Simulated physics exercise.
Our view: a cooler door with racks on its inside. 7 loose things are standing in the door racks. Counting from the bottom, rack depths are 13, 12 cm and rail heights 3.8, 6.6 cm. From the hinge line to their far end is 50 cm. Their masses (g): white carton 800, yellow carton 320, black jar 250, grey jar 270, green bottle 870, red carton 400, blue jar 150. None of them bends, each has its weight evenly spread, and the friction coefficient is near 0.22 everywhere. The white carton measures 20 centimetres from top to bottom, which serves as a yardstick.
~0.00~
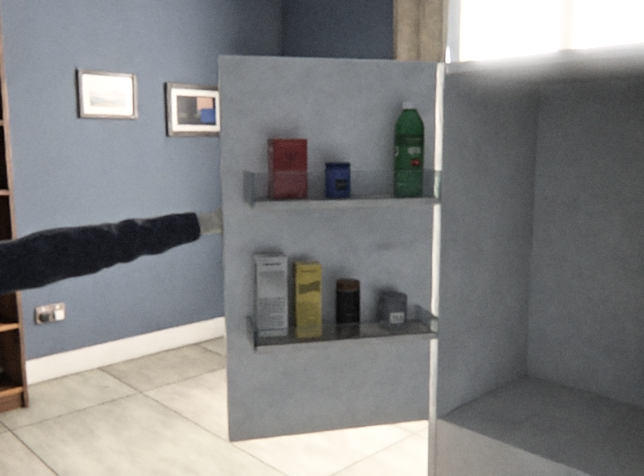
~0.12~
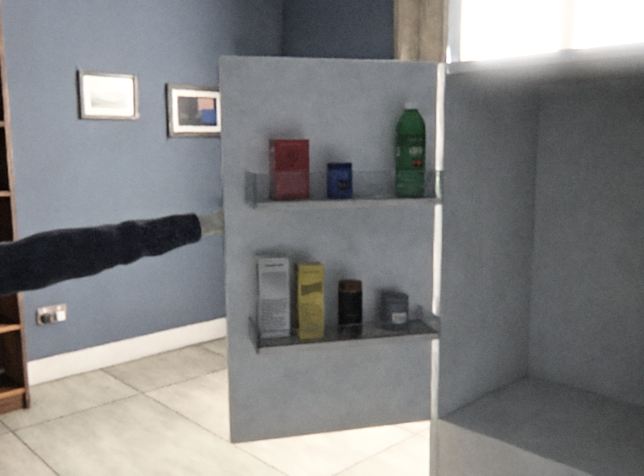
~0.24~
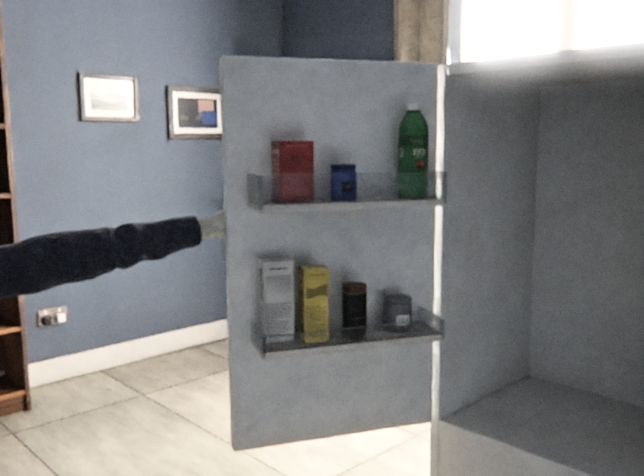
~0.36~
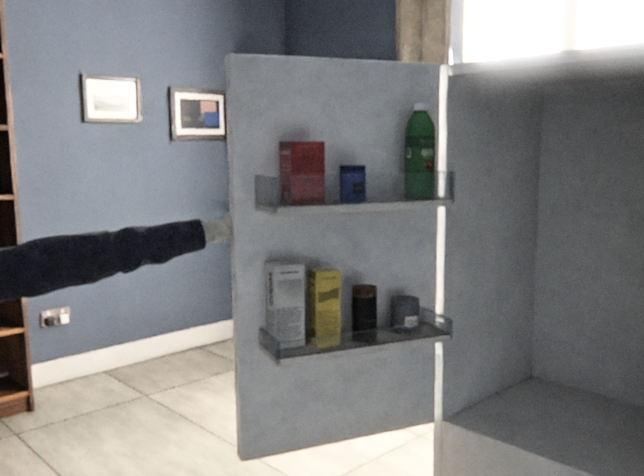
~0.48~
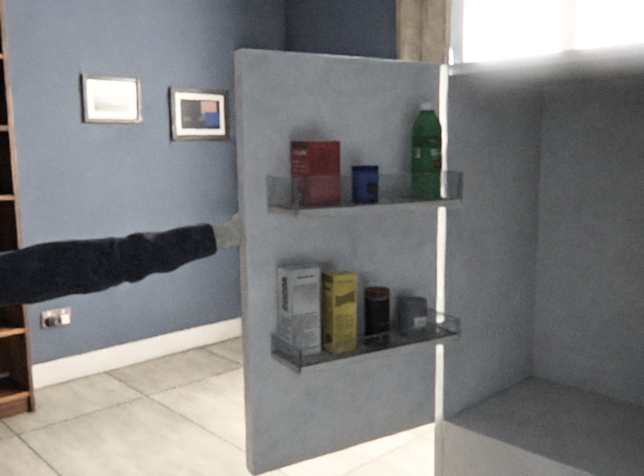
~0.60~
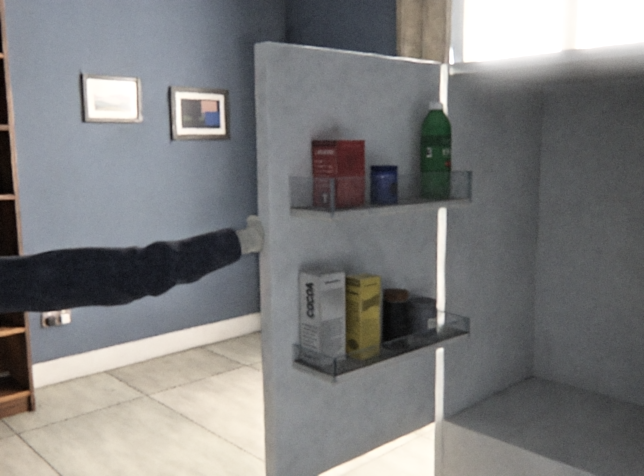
A pale grey cooler door stands wide open in a blue-walled room, seen from in front of the empty compartment at right. Its upper rack holds a red carton, a blue jar and a green bottle; the lower holds white and yellow cartons, then black and grey jars. A dark-sleeved arm from the left swings the door partway toward the viewer, slowly then faster, carrying everything along.
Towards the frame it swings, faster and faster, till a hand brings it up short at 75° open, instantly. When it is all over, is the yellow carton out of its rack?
Ejected.
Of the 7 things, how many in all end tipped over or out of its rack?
I get 2.
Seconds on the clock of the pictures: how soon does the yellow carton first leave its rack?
Time: Roughly 1.0 s.
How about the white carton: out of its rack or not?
When everything stops, the white carton is out of bounds.
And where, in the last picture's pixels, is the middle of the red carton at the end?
I'd put it at around (406, 174).
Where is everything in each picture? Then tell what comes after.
In the first picture, door 120° open; yellow carton (307, 299); white carton (270, 294).
In the second picture, door 119° open; grey jar (395, 311); green bottle (411, 150).
In the third picture, door 116° open; red carton (293, 171); blue jar (343, 182).
In the fourth picture, door 110° open; white carton (285, 304); black jar (364, 313).
In the fifth picture, door 102° open; grey jar (413, 316); green bottle (427, 151).
In the sixth picture, door 92° open; yellow carton (363, 316); red carton (339, 173).
After 0.80 s, door 75° open; yellow carton moved 3 cm near (422, 323); white carton moved 4 cm; red carton moved 3 cm.
After 1.20 s, door 75° open; white carton and yellow carton now out of its rack; red carton moved 4 cm; blue jar moved 3 cm.
After 1.40 s, door 75° open; red carton moved 4 cm; blue jar moved 3 cm; grey jar moved 2 cm.
In the end (1.7 s), out of its rack, white carton and yellow carton; the other 5 under 5 cm from the start.
